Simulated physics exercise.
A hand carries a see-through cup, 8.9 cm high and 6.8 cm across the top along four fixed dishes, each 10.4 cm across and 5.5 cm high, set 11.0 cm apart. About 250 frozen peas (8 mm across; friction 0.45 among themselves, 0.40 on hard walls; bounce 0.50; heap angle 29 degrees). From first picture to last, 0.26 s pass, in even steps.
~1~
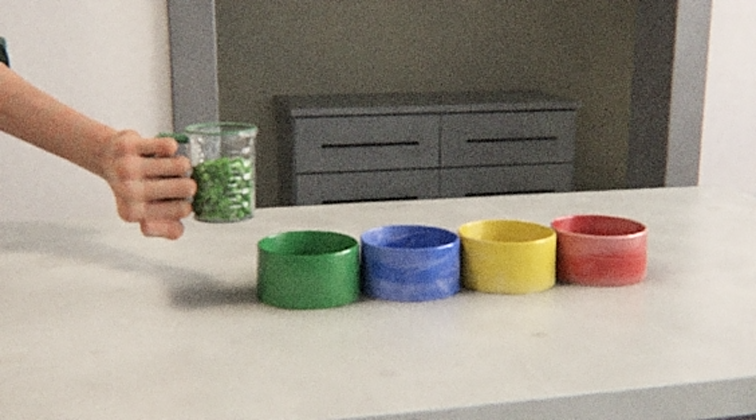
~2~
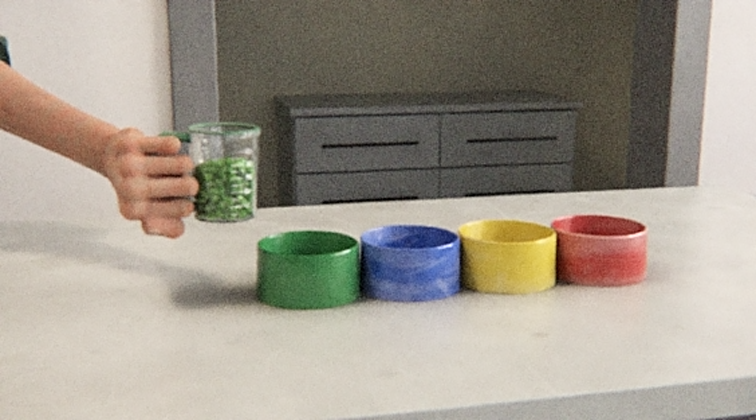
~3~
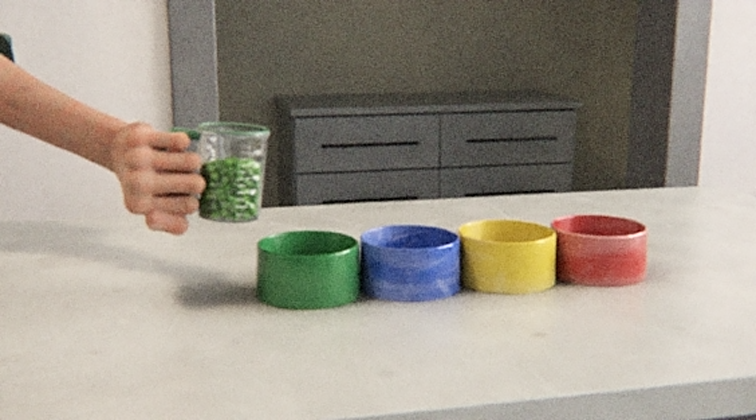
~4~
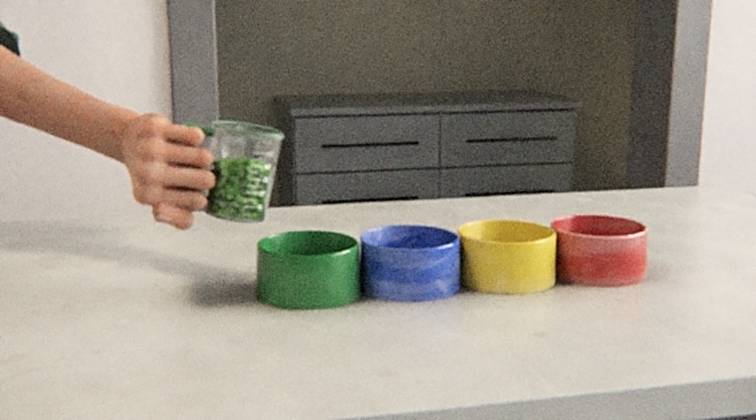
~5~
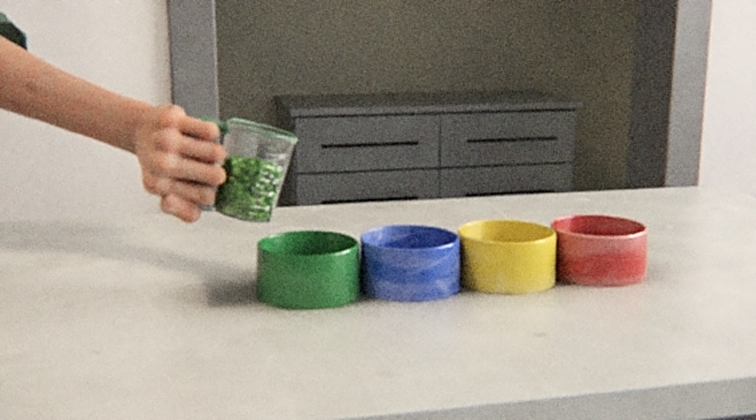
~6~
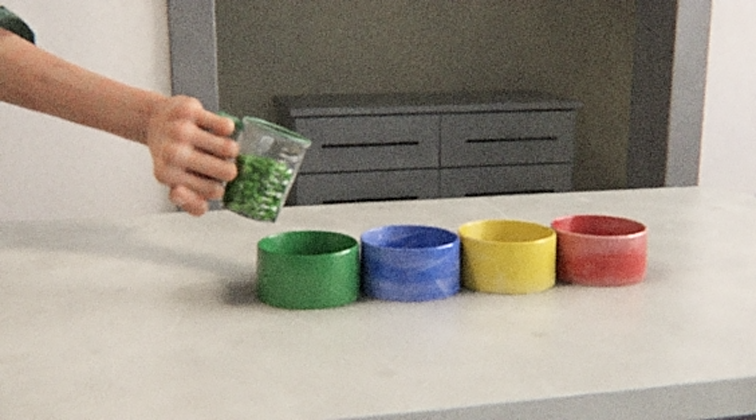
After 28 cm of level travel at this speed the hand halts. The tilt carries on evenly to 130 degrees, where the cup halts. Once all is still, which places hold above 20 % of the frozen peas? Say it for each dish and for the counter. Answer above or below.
Red below, blue below, green below, yellow above, counter below.
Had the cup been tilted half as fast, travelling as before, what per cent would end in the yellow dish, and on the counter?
In that case yellow 100, counter 0.
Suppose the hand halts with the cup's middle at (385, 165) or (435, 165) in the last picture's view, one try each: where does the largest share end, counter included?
Most goes to: Blue, then yellow.
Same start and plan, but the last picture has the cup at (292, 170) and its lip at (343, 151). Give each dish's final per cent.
Red 0, blue 0, green 0, yellow 100.
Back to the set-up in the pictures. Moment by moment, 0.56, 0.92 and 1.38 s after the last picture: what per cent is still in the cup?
In turn: 100, 50, 0.
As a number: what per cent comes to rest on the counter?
About 0 per cent.
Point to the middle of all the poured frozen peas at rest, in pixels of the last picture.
At about (513, 264).
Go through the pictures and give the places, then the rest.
In the first frame, cup at (222, 173), tilt 0 degrees, lip at (255, 128), moved 0.0 cm; middle of the pieces at (222, 189); green dish at (308, 243); blue dish at (410, 237); yellow dish at (506, 232); red dish at (599, 226).
In the second frame, cup at (224, 173), tilt 1 degrees, lip at (258, 129), moved 0.2 cm; middle of the pieces at (224, 189).
In the third frame, cup at (231, 172), tilt 5 degrees, lip at (267, 130), moved 0.9 cm; middle of the pieces at (230, 188).
In the fourth frame, cup at (241, 172), tilt 10 degrees, lip at (281, 134), moved 1.9 cm; middle of the pieces at (238, 188).
In the fifth frame, cup at (252, 172), tilt 16 degrees, lip at (295, 138), moved 3.0 cm; middle of the pieces at (247, 187).
In the sixth frame, cup at (262, 171), tilt 22 degrees, lip at (309, 142), moved 4.0 cm; middle of the pieces at (256, 186); green dish at (308, 243); blue dish at (410, 237); yellow dish at (506, 232); red dish at (599, 226).
Then, 0.56 s after the last picture, tilt 84 degrees; cup holds 100 %.
Then, 0.92 s after the last picture, tilt 125 degrees; cup holds 50 %, yellow 45 %.
Then, 1.38 s after the last picture, tilt 130 degrees; cup holds 0 %, yellow 95 %.
In the end, red 0 %, blue 0 %, green 0 %, yellow 95 %, counter 0 %.
